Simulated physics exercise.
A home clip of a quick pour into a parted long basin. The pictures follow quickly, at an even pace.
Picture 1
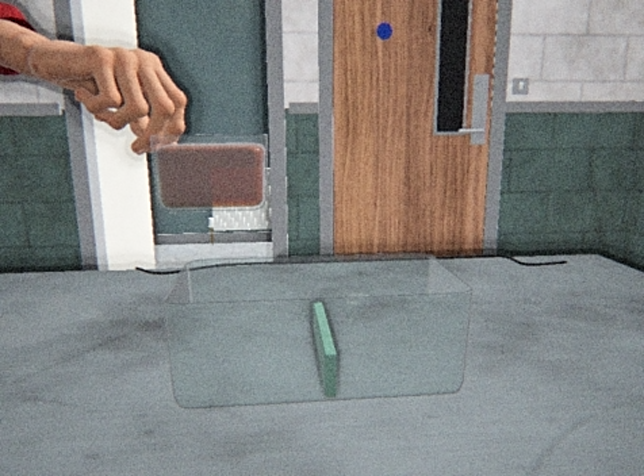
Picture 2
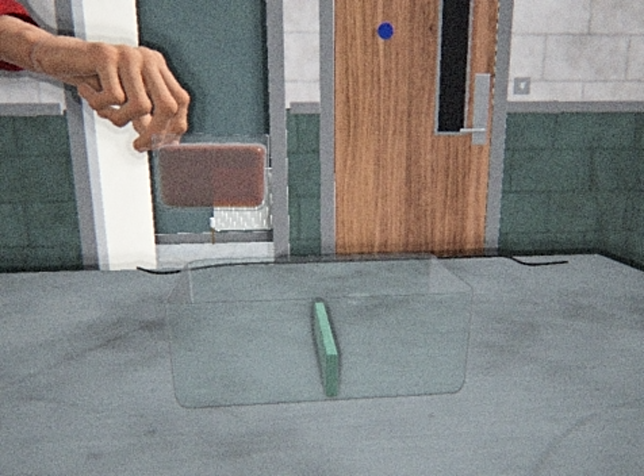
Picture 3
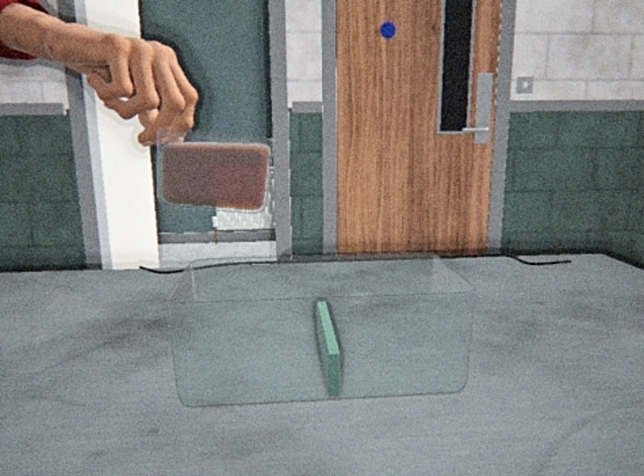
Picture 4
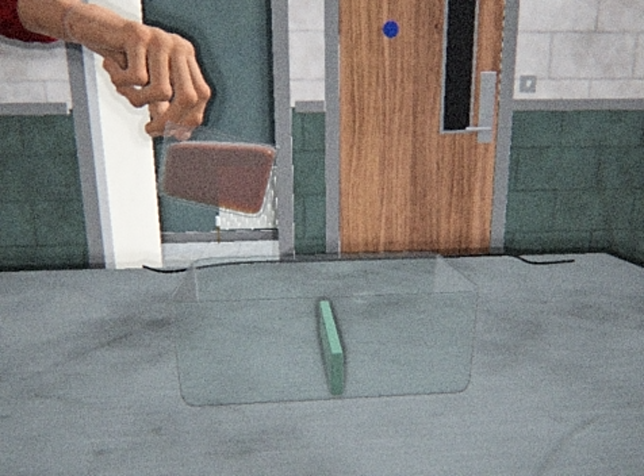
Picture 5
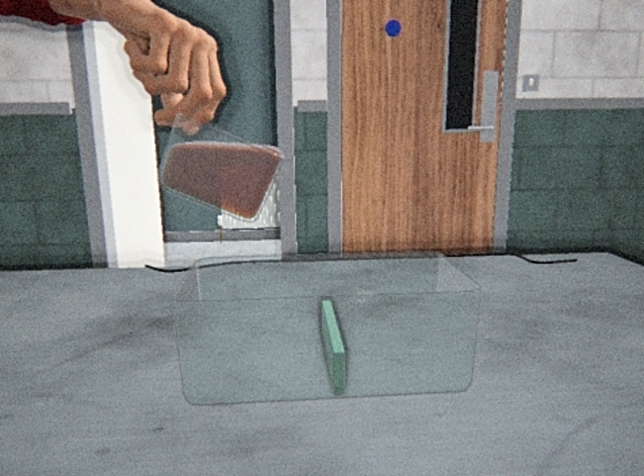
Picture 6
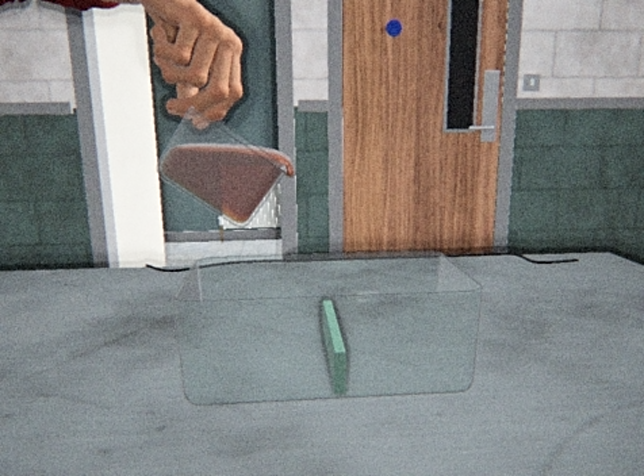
A hand held a small clear container of reddish-brown liquid above the left side of a clear basin with a green divider, then moved slightly right and tilted it steadily down to the right.
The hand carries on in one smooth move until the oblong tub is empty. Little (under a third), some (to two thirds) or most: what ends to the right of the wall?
In the end from a third to two thirds is right of the wall.
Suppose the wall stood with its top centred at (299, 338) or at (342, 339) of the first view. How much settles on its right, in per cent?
Near 75 % and 25 %.
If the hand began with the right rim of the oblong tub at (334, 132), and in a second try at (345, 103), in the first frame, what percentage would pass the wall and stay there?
About 95 and 90 per cent.
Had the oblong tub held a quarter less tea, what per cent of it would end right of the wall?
Roughly 25 in a hundred.
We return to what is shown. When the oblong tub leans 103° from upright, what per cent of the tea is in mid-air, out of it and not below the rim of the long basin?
Close to 35 per cent.
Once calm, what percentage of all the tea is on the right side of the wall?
About 50 per cent.
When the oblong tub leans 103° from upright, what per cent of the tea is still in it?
About 20 per cent.
A moment on, the oblong tub is tipped right over and 21 per cent is still to pour, 11 is left of the wall and 33 right of it.
Next, the oblong tub is tipped right over and 2 per cent is still to pour, 44 is left of the wall and 49 right of it.
Then the oblong tub is tipped right over and 0 per cent is still to pour, 49 is left of the wall and 49 right of it.
Later the oblong tub is tipped right over and 0 per cent is still to pour, 49 is left of the wall and 49 right of it.
Finally, 49 per cent lies left of the wall, 49 right of it and 2 outside.
